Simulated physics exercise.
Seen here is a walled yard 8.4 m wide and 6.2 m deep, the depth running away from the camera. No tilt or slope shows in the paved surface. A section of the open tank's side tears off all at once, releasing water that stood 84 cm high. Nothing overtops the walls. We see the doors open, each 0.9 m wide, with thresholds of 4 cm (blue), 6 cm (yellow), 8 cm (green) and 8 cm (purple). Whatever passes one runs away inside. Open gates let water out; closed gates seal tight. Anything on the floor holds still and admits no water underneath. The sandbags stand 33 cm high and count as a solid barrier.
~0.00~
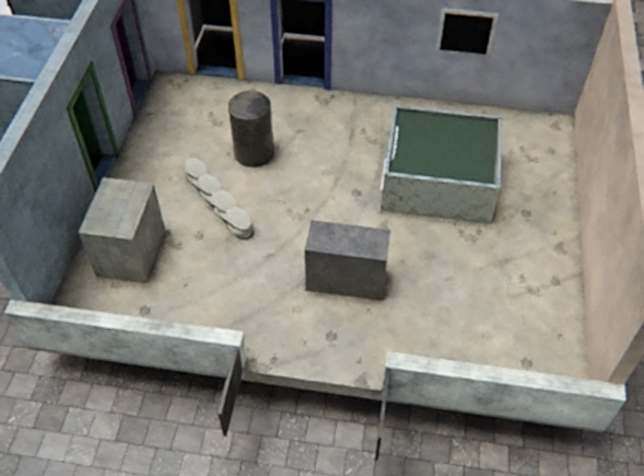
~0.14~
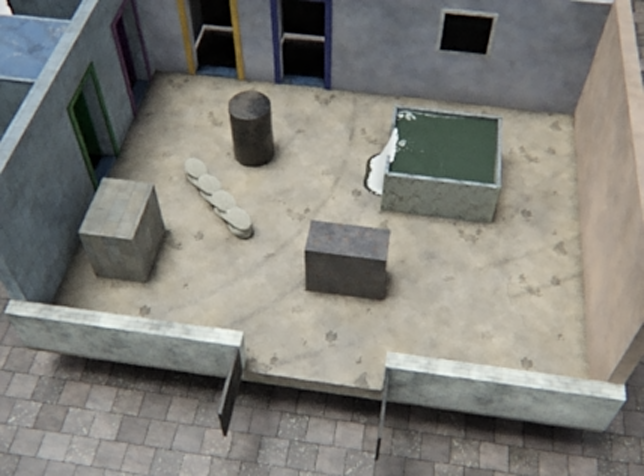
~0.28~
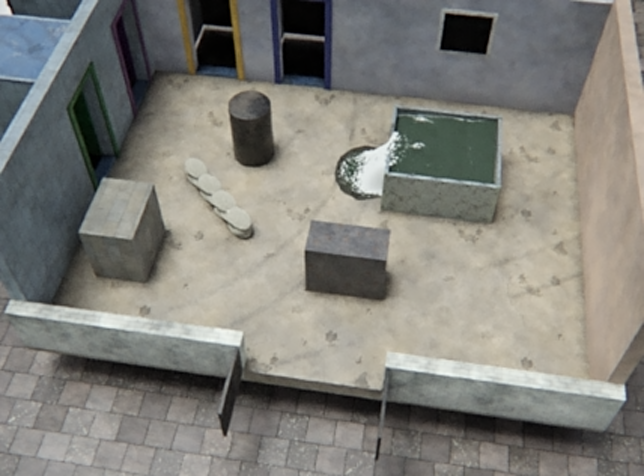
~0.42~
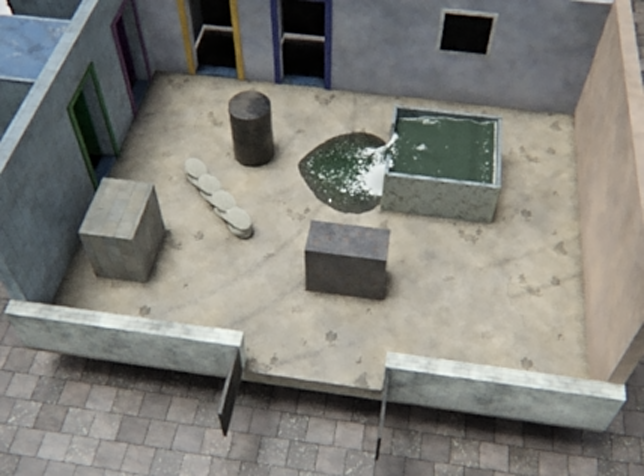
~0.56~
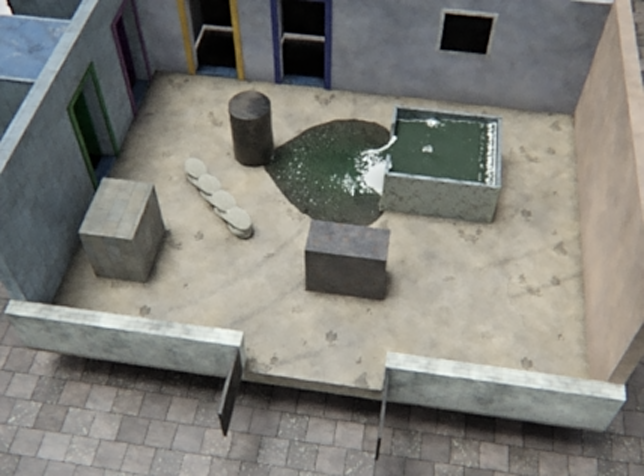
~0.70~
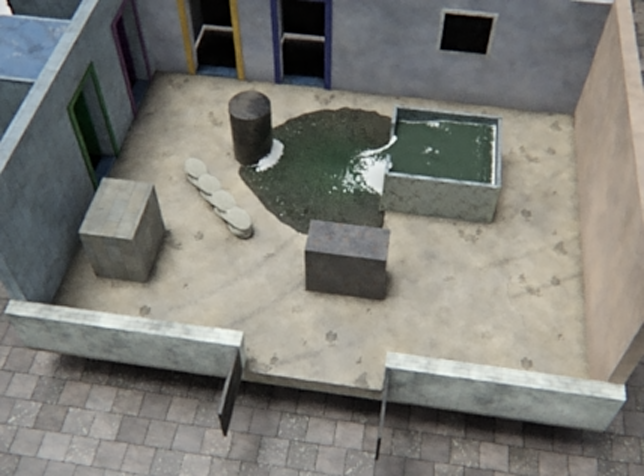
Dark green water pouring from the left side of an open tank, spreading across a walled yard and reaching a dark cylinder.
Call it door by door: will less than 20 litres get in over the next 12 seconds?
Blue door - no, 20 litres or more; yellow door - no, 20 litres or more; green door - yes, less; purple door - no, 20 litres or more.
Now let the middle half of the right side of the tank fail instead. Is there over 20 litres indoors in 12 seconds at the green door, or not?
Then: Green short of it.
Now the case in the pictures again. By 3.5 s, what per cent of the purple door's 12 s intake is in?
Fraction in by then: Around 35 per cent.
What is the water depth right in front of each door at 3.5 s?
Depths: Blue door 8 cm, yellow door 17 cm, green door 1 cm, purple door 18 cm.
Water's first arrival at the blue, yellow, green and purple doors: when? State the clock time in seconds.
Blue: 1.1 s; yellow: 1.5 s; green: 3.8 s; purple: 1.8 s.
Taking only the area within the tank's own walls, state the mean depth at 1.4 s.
I'd put the average depth near 54 cm.
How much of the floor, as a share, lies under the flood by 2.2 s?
Covered: Roughly 35 %.
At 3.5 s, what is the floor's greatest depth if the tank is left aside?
It tops out at some 28 cm.
After 1.4 s water covers 25 % of the floor and is deepest (42 cm) near (225, 190); blue door 8 cm at the sill, 0 L in, yellow door not reached, green door not reached, purple door not reached.
After 2.2 s water covers 35 % of the floor and is deepest (33 cm) near (155, 74); blue door 9 cm at the sill, 23 L in, yellow door 14 cm at the sill, 20 L in, green door not reached, purple door 6 cm at the sill, 0 L in.
After 3.5 s water covers 40 % of the floor and is deepest (28 cm) near (197, 78); blue door 8 cm at the sill, 42 L in, yellow door 17 cm at the sill, 51 L in, green door not reached, purple door 18 cm at the sill, 39 L in.
After 7.0 s water covers 55 % of the floor and is deepest (13 cm) near (249, 84); blue door 7 cm at the sill, 75 L in, yellow door 12 cm at the sill, 171 L in, green door 6 cm at the sill, 0 L in, purple door 11 cm at the sill, 111 L in.
After 12.0 s water covers 75 % of the floor and is deepest (10 cm) near (46, 318); blue door 6 cm at the sill, 102 L in, yellow door 6 cm at the sill, 197 L in, green door 7 cm at the sill, 0 L in, purple door 6 cm at the sill, 118 L in.
